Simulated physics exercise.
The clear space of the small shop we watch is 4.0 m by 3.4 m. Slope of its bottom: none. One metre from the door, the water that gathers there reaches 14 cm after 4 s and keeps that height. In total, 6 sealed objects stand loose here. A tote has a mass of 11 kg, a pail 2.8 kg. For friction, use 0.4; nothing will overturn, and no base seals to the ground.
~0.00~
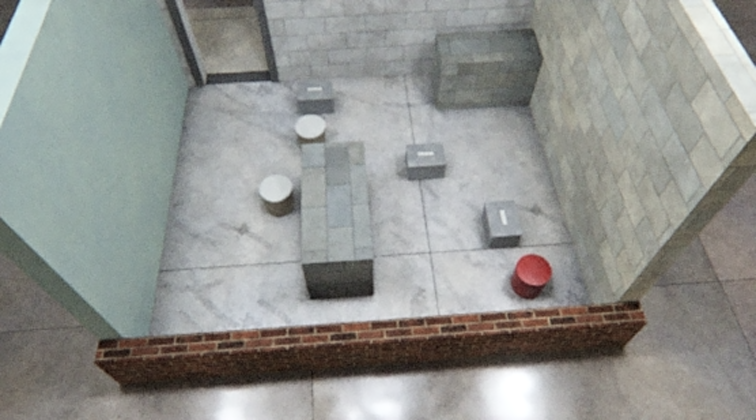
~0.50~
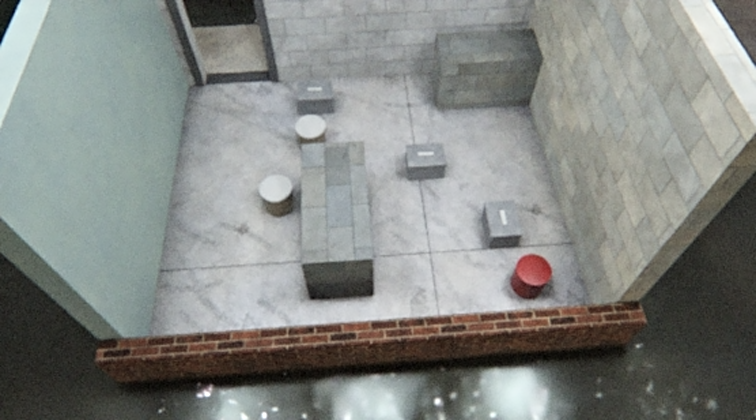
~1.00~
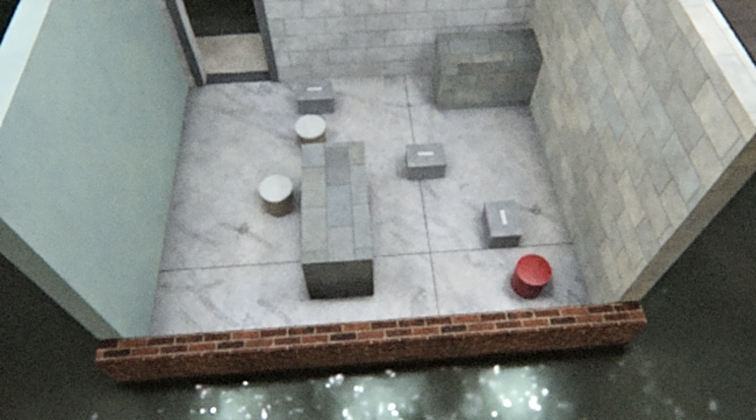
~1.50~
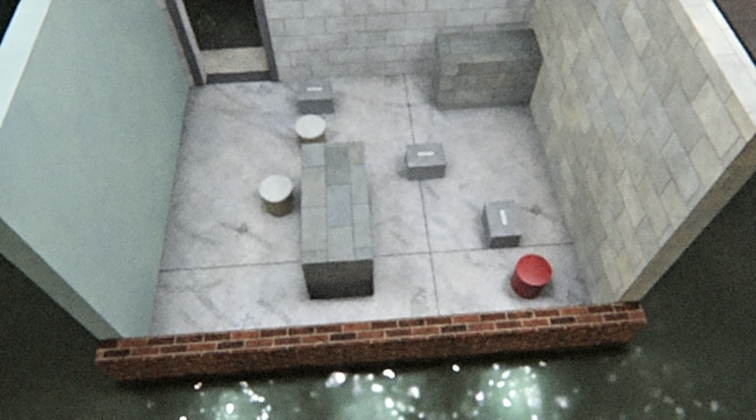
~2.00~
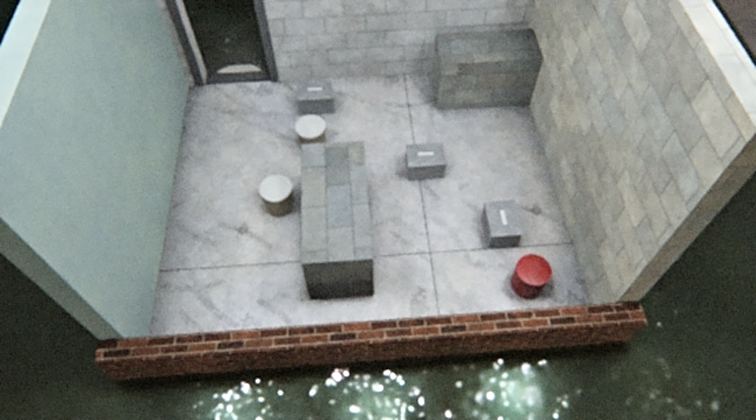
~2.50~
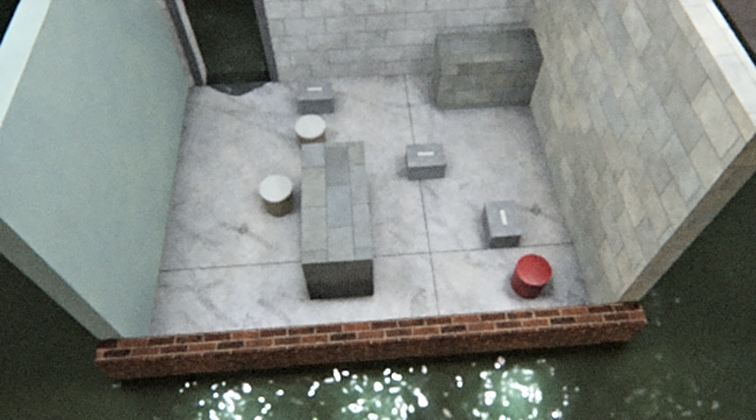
A small open-topped shop, with a pale green wall at left, stone-block walls behind and at right, and a low brick wall in front, is seen from a fixed view above. On its grey floor stand a long block counter, grey boxes, two pale round stools and a red pail near the front right. Dark, glinting water spreads outside, then fills the back doorway and just edges inside, while the objects stay still.
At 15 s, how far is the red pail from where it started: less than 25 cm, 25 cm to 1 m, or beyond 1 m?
It will likely make a long trip.
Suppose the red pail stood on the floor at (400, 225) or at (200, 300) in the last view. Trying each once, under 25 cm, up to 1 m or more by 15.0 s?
The first start leaves it basically unmoved, the second leaves it well away.
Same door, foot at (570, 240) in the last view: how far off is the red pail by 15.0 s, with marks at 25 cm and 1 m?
Note: Red pail displaced a long way.
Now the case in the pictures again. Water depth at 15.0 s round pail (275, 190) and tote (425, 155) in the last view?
About 6 and 5 cm.
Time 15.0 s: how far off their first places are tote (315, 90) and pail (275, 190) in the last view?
The first is 0 cm from its start, the second 250 cm.
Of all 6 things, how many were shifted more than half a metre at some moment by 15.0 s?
Result: 3.
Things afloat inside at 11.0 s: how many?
2 at that moment.
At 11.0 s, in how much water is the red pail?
About 4 cm.
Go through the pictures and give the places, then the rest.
The red pail at (534, 269), on the bottom; 0.0 m2 under water; 0 of 6 have shifted, in the first frame.
The red pail at (534, 269) rests on the ground; water covers 0.0 m2; 0 of 6 have shifted, in the second frame.
The red pail at (534, 269) rests on the ground; water covers 0.0 m2; 0 of 6 have shifted, in the third frame.
The red pail at (534, 269) rests on the ground; 0.0 m2 under water; 0 of 6 have shifted, in the fourth frame.
The red pail at (534, 269) rests on the ground; water covers 0.0 m2; 0 of 6 have shifted, in the fifth frame.
The red pail at (534, 269), on the bottom; 0.1 m2 under water; 0 of 6 have shifted, in the sixth frame.
After 3.5 s the red pail is near (534, 269), 0.0 m from its start, aground; 0 afloat.
After 6.8 s the red pail is near (534, 269), 0.0 m from its start, aground; 1 afloat.
After 11.0 s the red pail is near (550, 265), 0.2 m from its start, afloat; 2 afloat.
After 15.0 s the red pail is near (536, 132), 1.6 m from its start, afloat; 3 afloat.
